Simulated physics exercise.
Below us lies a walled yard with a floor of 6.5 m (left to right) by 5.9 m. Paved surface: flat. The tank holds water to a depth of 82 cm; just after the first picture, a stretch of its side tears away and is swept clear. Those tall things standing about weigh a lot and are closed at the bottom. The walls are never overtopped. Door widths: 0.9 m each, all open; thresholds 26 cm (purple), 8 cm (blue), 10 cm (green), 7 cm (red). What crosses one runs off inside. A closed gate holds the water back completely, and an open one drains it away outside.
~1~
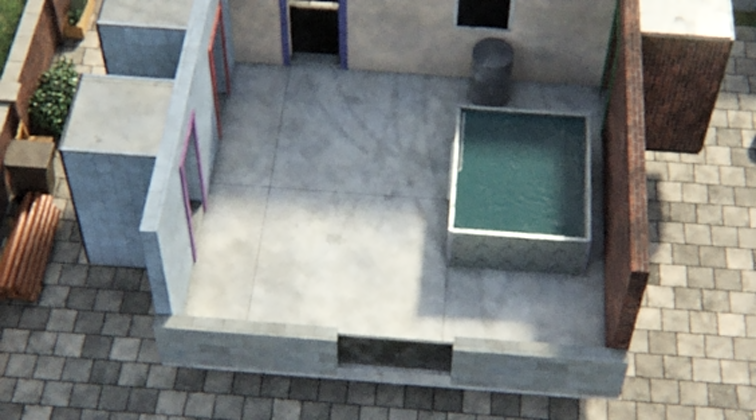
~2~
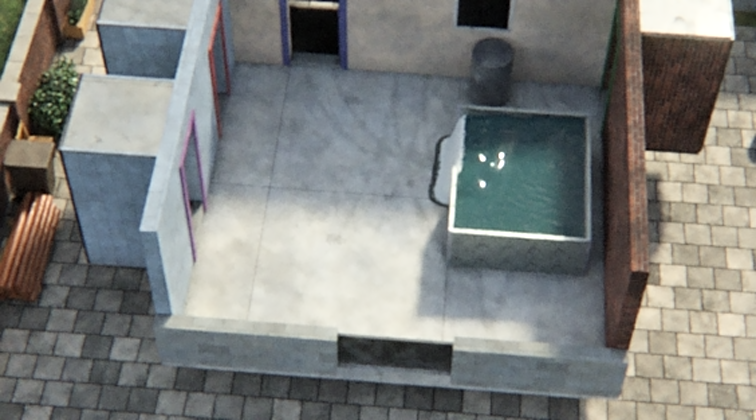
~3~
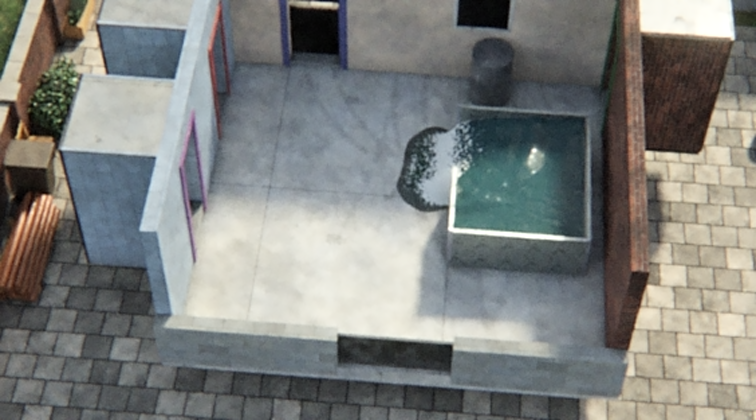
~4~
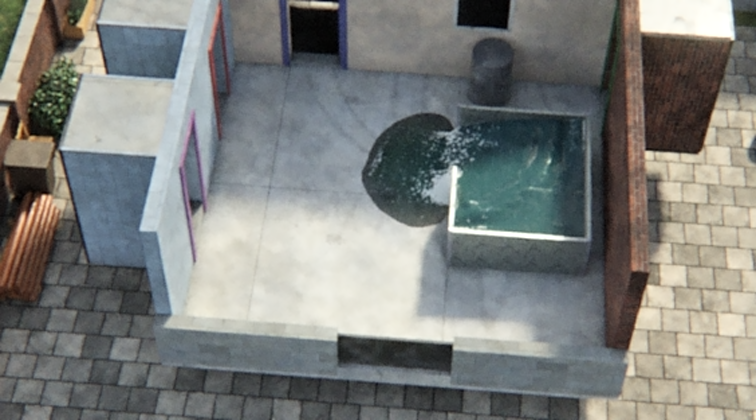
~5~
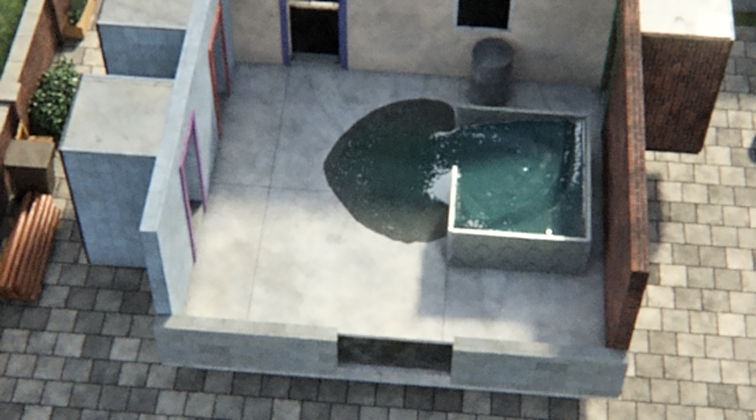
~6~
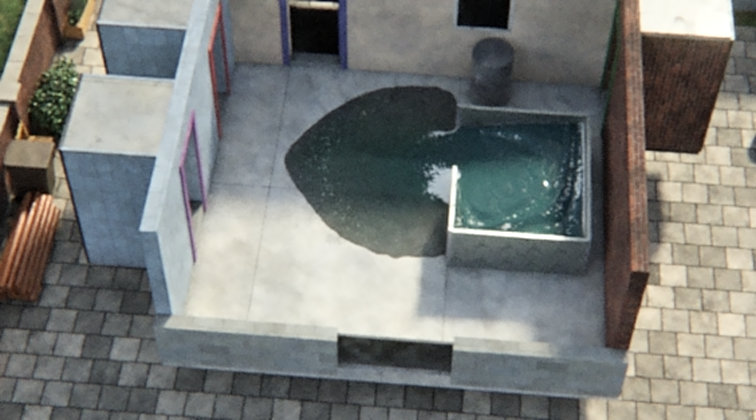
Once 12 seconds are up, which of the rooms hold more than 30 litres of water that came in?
Purple door: Within the allowance, blue door: Beyond the allowance, green door: Within the allowance, red door: Beyond the allowance.
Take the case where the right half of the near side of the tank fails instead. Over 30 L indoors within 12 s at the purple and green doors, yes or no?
Purple door doesn't reach it, green door surpasses it.
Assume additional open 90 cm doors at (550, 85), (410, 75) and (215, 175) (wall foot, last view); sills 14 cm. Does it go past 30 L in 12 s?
Less, less, more.
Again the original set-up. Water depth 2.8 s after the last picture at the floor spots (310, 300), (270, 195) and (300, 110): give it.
First spot near 1 cm, second near 4 cm, third near 5 cm.
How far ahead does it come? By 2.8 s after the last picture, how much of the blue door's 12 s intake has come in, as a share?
30 per cent, roughly.
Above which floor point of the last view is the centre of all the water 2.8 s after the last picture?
Pixel position near (385, 188).
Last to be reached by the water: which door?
Looks like the green door.
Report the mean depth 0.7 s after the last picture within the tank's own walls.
Average depth: About 56 cm.
Then, 0.7 s after the last picture water covers 50 % of the floor and is deepest (44 cm) near (443, 159); purple door not reached, blue door 9 cm at the sill, 0 L in, green door not reached, red door 15 cm at the sill, 17 L in.
Then, 1.5 s after the last picture water covers 50 % of the floor and is deepest (50 cm) near (255, 67); purple door 23 cm at the sill, 0 L in, blue door 17 cm at the sill, 29 L in, green door not reached, red door 32 cm at the sill, 129 L in.
Then, 2.8 s after the last picture water covers 60 % of the floor and is deepest (32 cm) near (222, 127); purple door 17 cm at the sill, 0 L in, blue door 17 cm at the sill, 70 L in, green door not reached, red door 23 cm at the sill, 339 L in.
Then, 6.3 s after the last picture water covers 90 % of the floor and is deepest (18 cm) near (596, 324); purple door 12 cm at the sill, 0 L in, blue door 13 cm at the sill, 211 L in, green door not reached, red door 15 cm at the sill, 520 L in.
Then, 11.3 s after the last picture water covers 100 % of the floor and is deepest (16 cm) near (597, 374); purple door 10 cm at the sill, 0 L in, blue door 9 cm at the sill, 246 L in, green door 10 cm at the sill, 3 L in, red door 10 cm at the sill, 583 L in.
